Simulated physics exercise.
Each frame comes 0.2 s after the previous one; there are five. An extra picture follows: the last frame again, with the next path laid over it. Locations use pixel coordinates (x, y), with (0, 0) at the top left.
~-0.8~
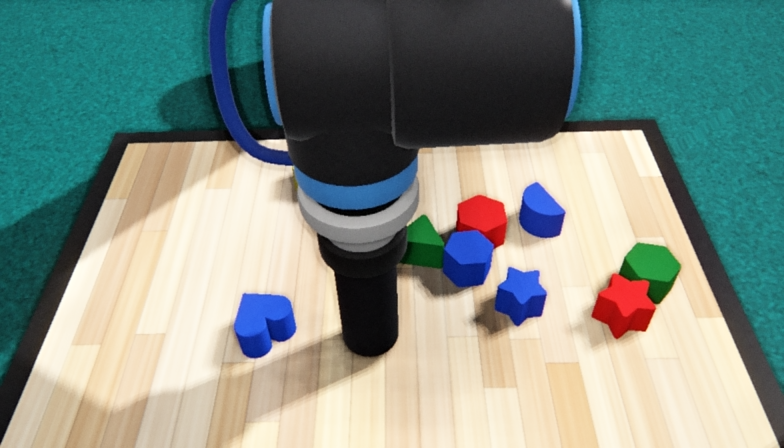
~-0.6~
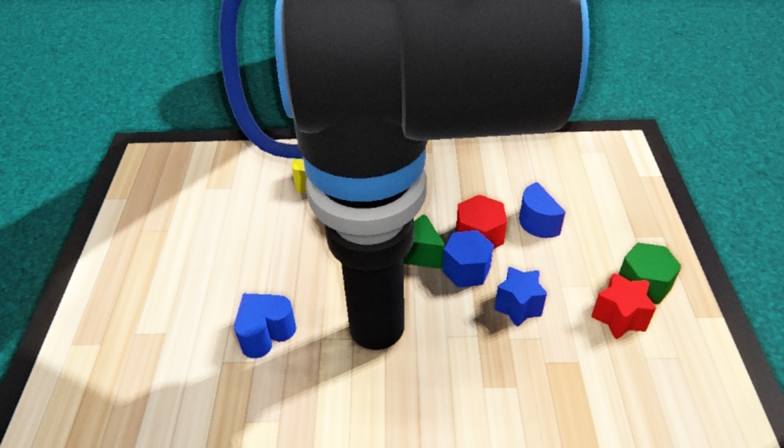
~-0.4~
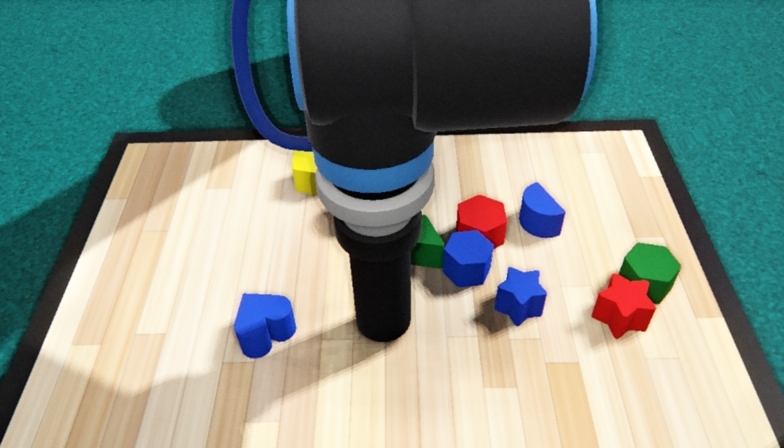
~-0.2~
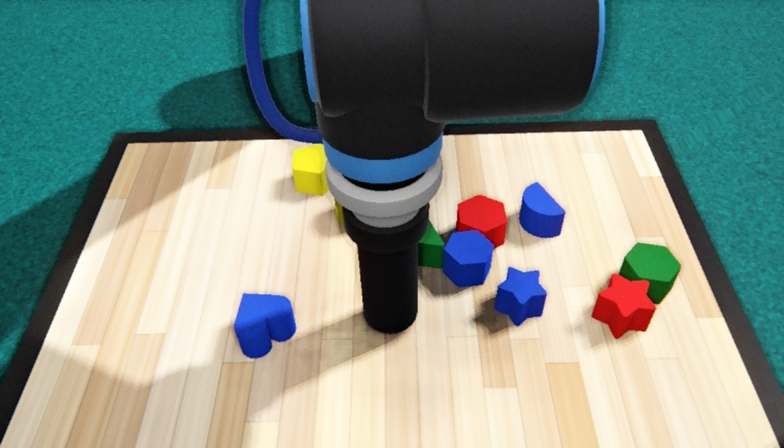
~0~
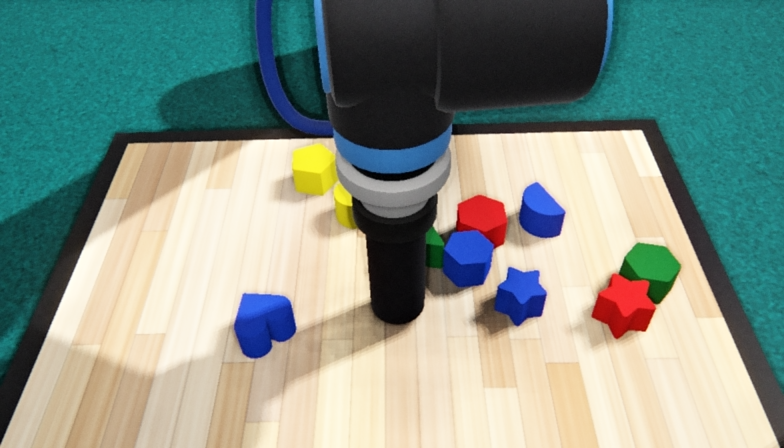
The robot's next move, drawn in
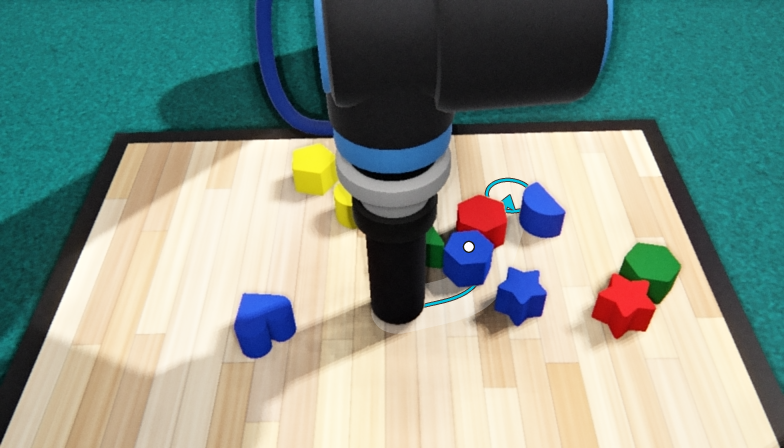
At first, a black robot arm holds its rod over a wooden board, between a blue heart and a group of red, green and blue blocks. The arm then moves slightly right and away from the viewer, uncovering yellow blocks behind it and partly hiding the green triangle, while every block stays still.
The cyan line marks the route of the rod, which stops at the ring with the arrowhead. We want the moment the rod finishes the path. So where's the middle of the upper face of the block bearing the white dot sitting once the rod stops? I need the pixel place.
About (535, 150).
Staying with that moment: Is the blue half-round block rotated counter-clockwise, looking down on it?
No, I don't think so.
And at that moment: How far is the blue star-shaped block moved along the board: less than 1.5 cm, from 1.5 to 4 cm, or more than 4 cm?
Covers under 1.5 cm.
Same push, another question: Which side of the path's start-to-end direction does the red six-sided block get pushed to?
It gets pushed left.
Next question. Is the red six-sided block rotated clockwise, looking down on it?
That would be a no.
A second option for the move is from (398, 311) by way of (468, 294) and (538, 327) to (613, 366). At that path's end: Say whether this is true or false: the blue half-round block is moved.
False.
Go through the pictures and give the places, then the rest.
Lower end of the rod (371, 334), tops of blocks, blue six-sided block (469, 247), red six-sided block (482, 212), blue star-shaped block (523, 284), blue half-round block (541, 200), in the first frame.
Rod (377, 327), blocks as before, in the second frame.
Rod (384, 320), blocks as before, in the third frame.
Rod (391, 312), blocks as before, in the fourth frame.
Rod (398, 303), blue six-sided block (469, 247), red six-sided block (482, 212), blue star-shaped block (523, 284), blue half-round block (541, 200), in the fifth frame.
The drawn path runs from (398, 311) by way of (468, 291) and (494, 241) to (510, 195); the dot is on the blue six-sided block.
On the path given first. One third of the way, rod (469, 282); blue six-sided block (485, 234), turned 30° anticlockwise; red six-sided block (485, 199).
Two thirds of the way, rod (495, 232); blue six-sided block (512, 189), turned 25° anticlockwise; red six-sided block (489, 163), turned 65° anticlockwise; blue half-round block (551, 195), turned 35° clockwise.
At the end, rod (511, 187); blue six-sided block (535, 150), turned 15° anticlockwise; red six-sided block (487, 143), turned 135° anticlockwise; blue star-shaped block not moved; blue half-round block (553, 194), turned 40° clockwise.
